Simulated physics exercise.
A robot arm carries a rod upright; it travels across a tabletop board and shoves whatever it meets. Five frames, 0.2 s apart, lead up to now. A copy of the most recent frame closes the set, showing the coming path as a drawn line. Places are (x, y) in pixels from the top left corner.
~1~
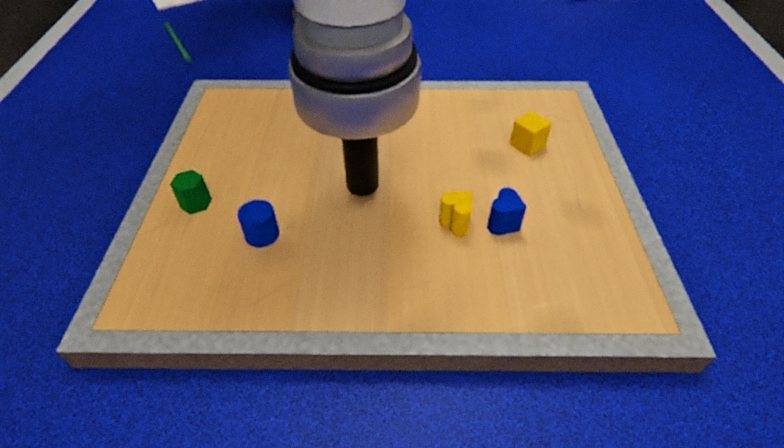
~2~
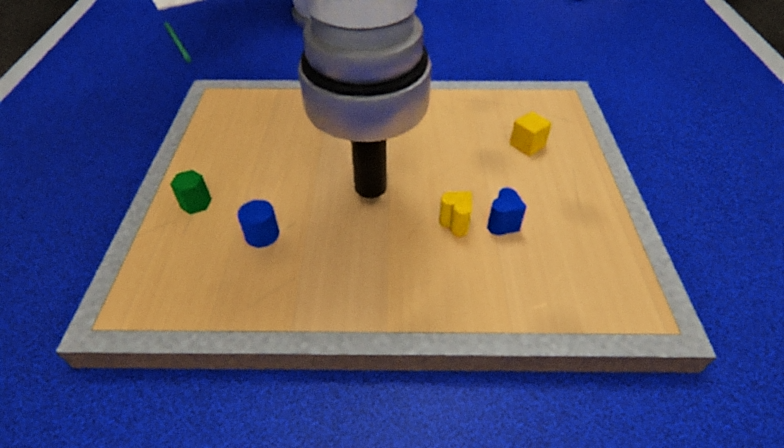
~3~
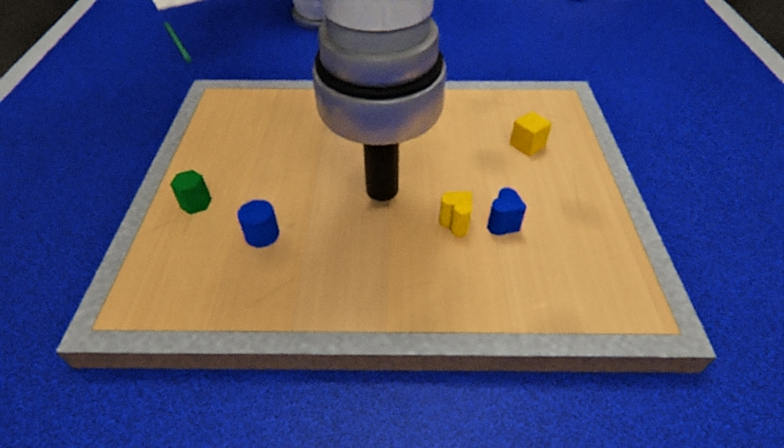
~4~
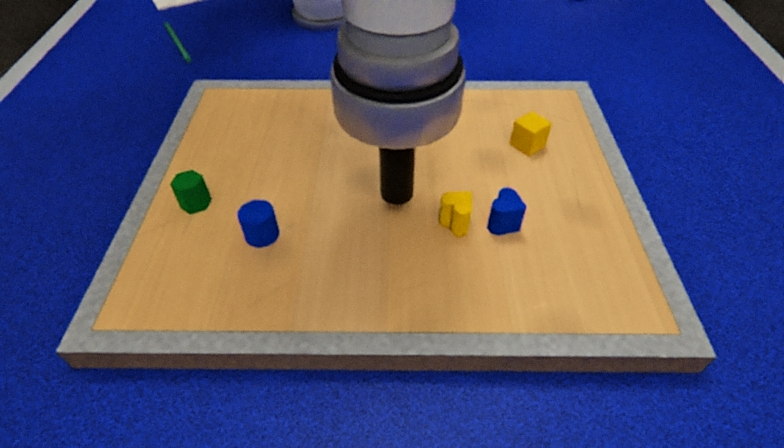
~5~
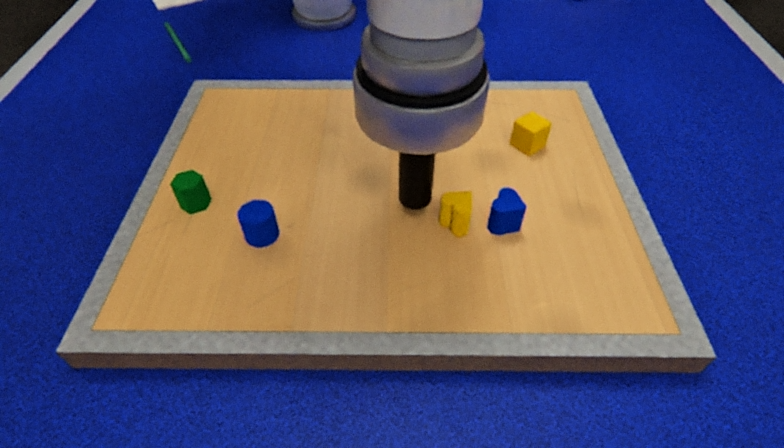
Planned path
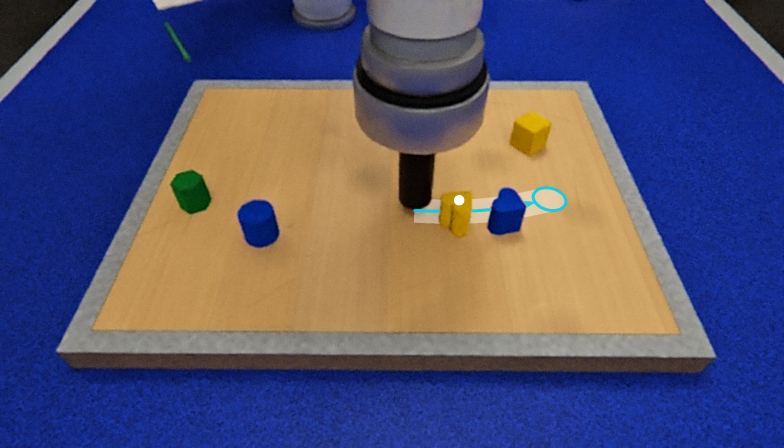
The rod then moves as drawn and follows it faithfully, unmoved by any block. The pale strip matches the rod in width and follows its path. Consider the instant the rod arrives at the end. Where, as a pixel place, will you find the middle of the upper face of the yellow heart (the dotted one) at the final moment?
I predict (495, 211).
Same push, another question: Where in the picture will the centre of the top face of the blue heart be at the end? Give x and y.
The middle of its top is at (534, 205).
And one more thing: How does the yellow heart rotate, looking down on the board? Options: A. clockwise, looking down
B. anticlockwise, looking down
My answer is option A.
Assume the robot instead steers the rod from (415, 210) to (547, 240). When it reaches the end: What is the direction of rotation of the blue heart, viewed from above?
Turns anticlockwise.
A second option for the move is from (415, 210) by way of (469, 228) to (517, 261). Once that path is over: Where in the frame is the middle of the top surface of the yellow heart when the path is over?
The centre of its top will be at (563, 245).
Drawn move, from (415, 210) via (485, 210), ending at (550, 199); the dot is on the yellow heart.
On the path given first. One third of the way, rod (464, 199); yellow heart (487, 209), turned 55° clockwise; blue heart (517, 203), turned 35° anticlockwise.
Two thirds of the way, rod (511, 195); yellow heart (495, 211), turned 95° clockwise; blue heart (531, 206).
At the end, rod (554, 186); yellow heart (495, 211), turned 95° clockwise; blue heart (534, 205), turned 25° clockwise; yellow square block still.
